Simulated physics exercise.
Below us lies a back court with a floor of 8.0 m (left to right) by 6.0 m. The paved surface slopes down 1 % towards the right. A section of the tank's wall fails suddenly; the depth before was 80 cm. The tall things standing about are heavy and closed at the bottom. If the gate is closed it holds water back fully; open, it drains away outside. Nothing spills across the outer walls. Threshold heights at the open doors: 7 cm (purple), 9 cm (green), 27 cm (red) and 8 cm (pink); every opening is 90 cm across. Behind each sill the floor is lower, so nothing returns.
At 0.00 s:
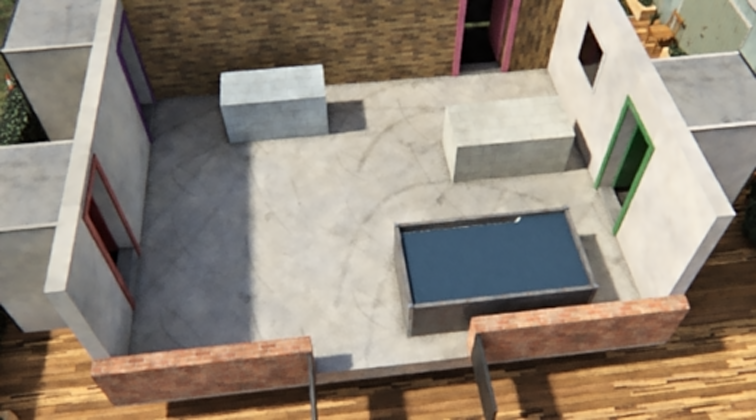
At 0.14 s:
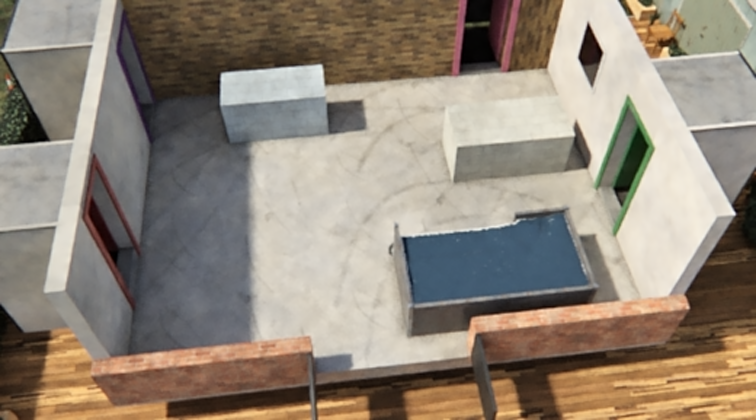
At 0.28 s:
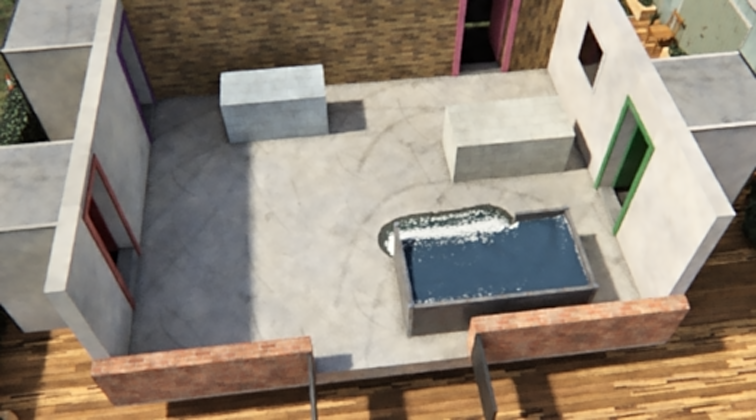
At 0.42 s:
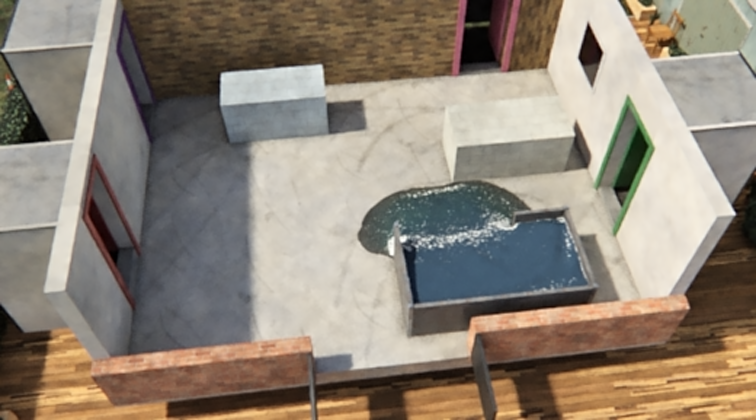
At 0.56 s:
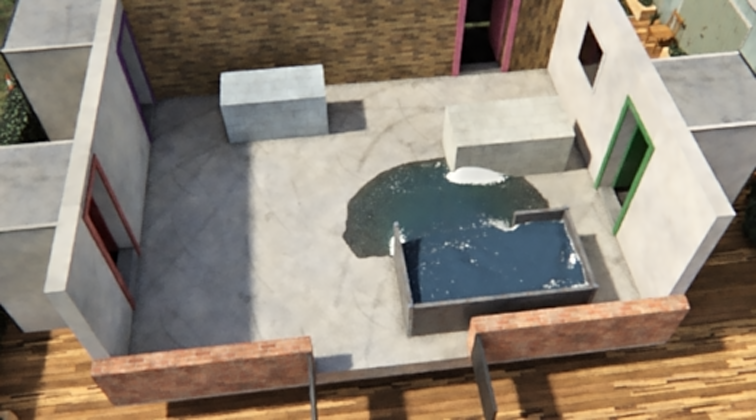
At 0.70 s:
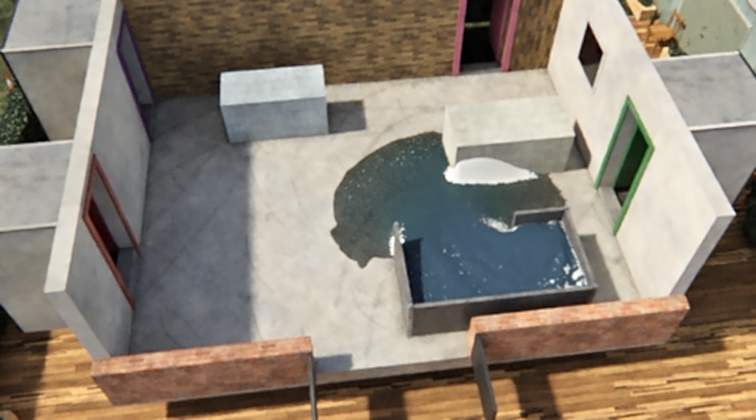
Back court with a water tank, its far wall giving way and water spreading across the paving, reaching a pale block.
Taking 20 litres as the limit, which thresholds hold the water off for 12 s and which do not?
The water let in: At the purple door it passes the limit; at the green door it exceeds the limit; at the red door it keeps below the limit; at the pink door it passes the limit.
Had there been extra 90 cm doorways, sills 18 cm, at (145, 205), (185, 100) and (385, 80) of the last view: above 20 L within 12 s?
In that order: Under, under, over.
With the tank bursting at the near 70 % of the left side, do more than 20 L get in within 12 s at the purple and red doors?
Then: Purple over, red below.
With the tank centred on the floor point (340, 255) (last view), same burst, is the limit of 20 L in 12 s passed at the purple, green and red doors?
Against that limit: Purple above, green below, red below.
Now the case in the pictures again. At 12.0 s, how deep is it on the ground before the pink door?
Some 9.0 cm.
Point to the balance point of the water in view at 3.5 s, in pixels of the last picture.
Near (417, 178).
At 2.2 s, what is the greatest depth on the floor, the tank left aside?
About 42 cm.
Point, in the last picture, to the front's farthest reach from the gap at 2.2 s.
At about (239, 99).
After 1.4 s water covers 35 % of the floor and is deepest (46 cm) near (463, 185); purple door not reached, green door 8 cm at the sill, 0 L in, red door not reached, pink door not reached.
After 2.2 s water covers 50 % of the floor and is deepest (42 cm) near (339, 91); purple door not reached, green door 20 cm at the sill, 28 L in, red door not reached, pink door 9 cm at the sill, 0 L in.
After 3.5 s water covers 65 % of the floor and is deepest (24 cm) near (155, 105); purple door 22 cm at the sill, 34 L in, green door 15 cm at the sill, 69 L in, red door not reached, pink door 9 cm at the sill, 1 L in.
After 7.0 s water covers 90 % of the floor and is deepest (18 cm) near (554, 132); purple door 8 cm at the sill, 119 L in, green door 10 cm at the sill, 100 L in, red door 4 cm at the sill, 0 L in, pink door 14 cm at the sill, 13 L in.
After 12.0 s water covers 100 % of the floor and is deepest (13 cm) near (575, 137); purple door 4 cm at the sill, 121 L in, green door 11 cm at the sill, 111 L in, red door 3 cm at the sill, 0 L in, pink door 9 cm at the sill, 34 L in.
